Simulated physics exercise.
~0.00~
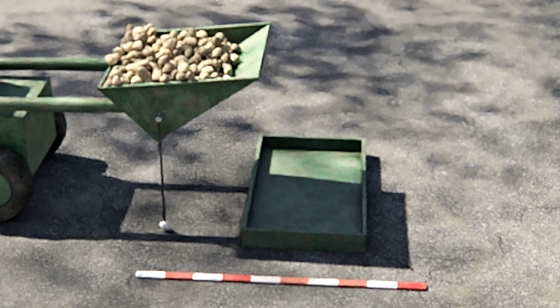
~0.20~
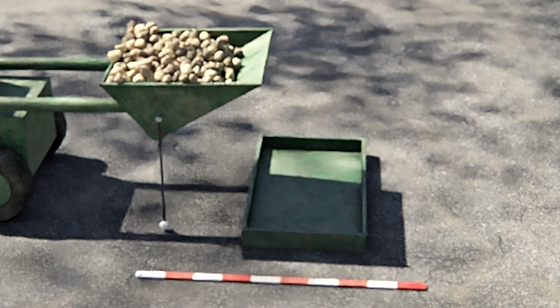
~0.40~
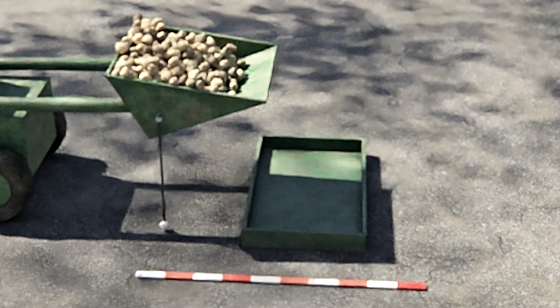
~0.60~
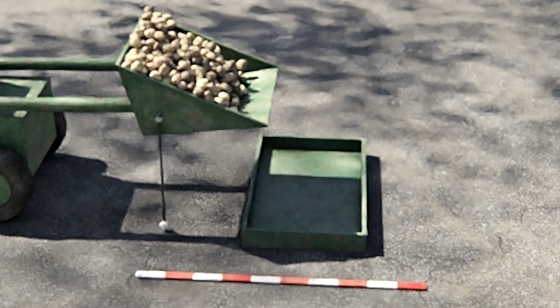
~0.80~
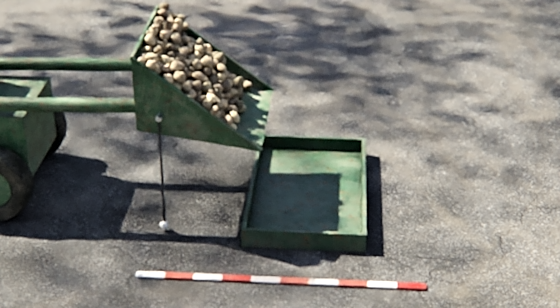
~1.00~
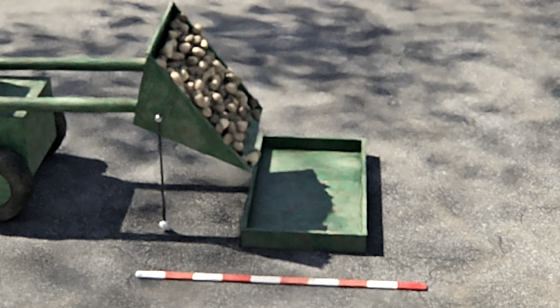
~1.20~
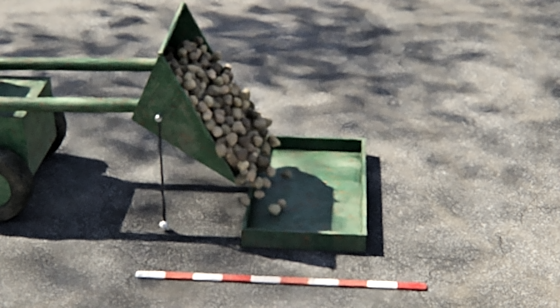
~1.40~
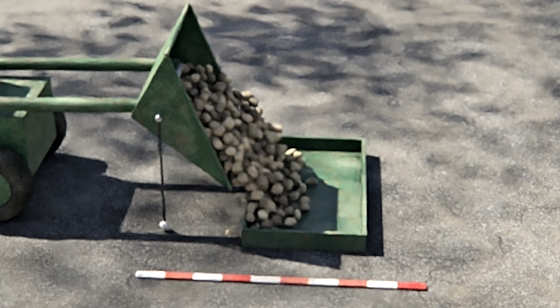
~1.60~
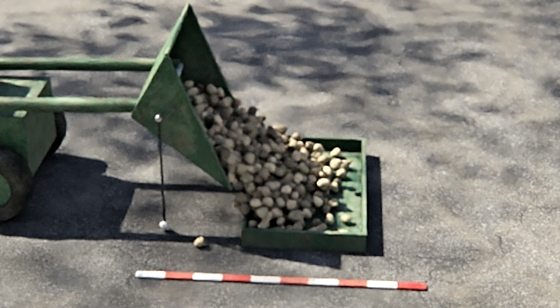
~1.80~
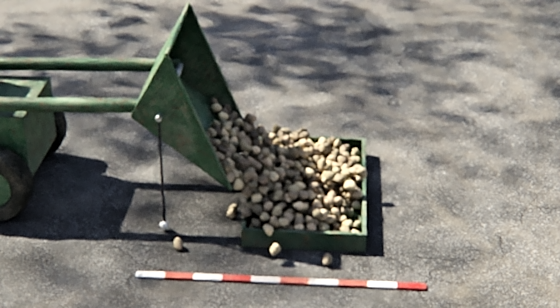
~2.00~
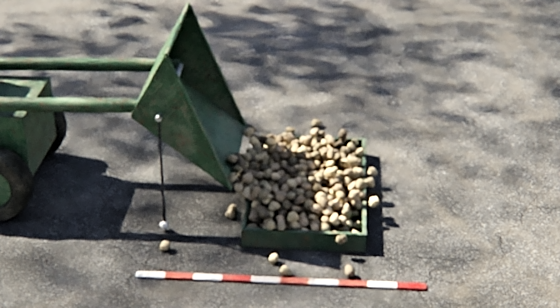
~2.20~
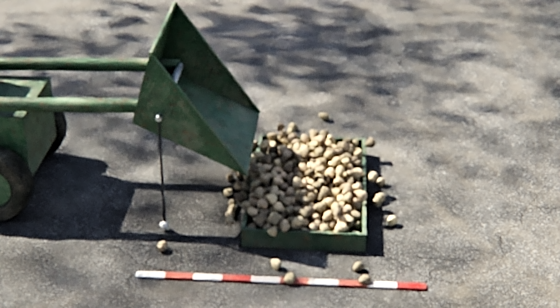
A green loader bucket tips rightward, fills a tray with stones, spilling some, then starts levelling back.
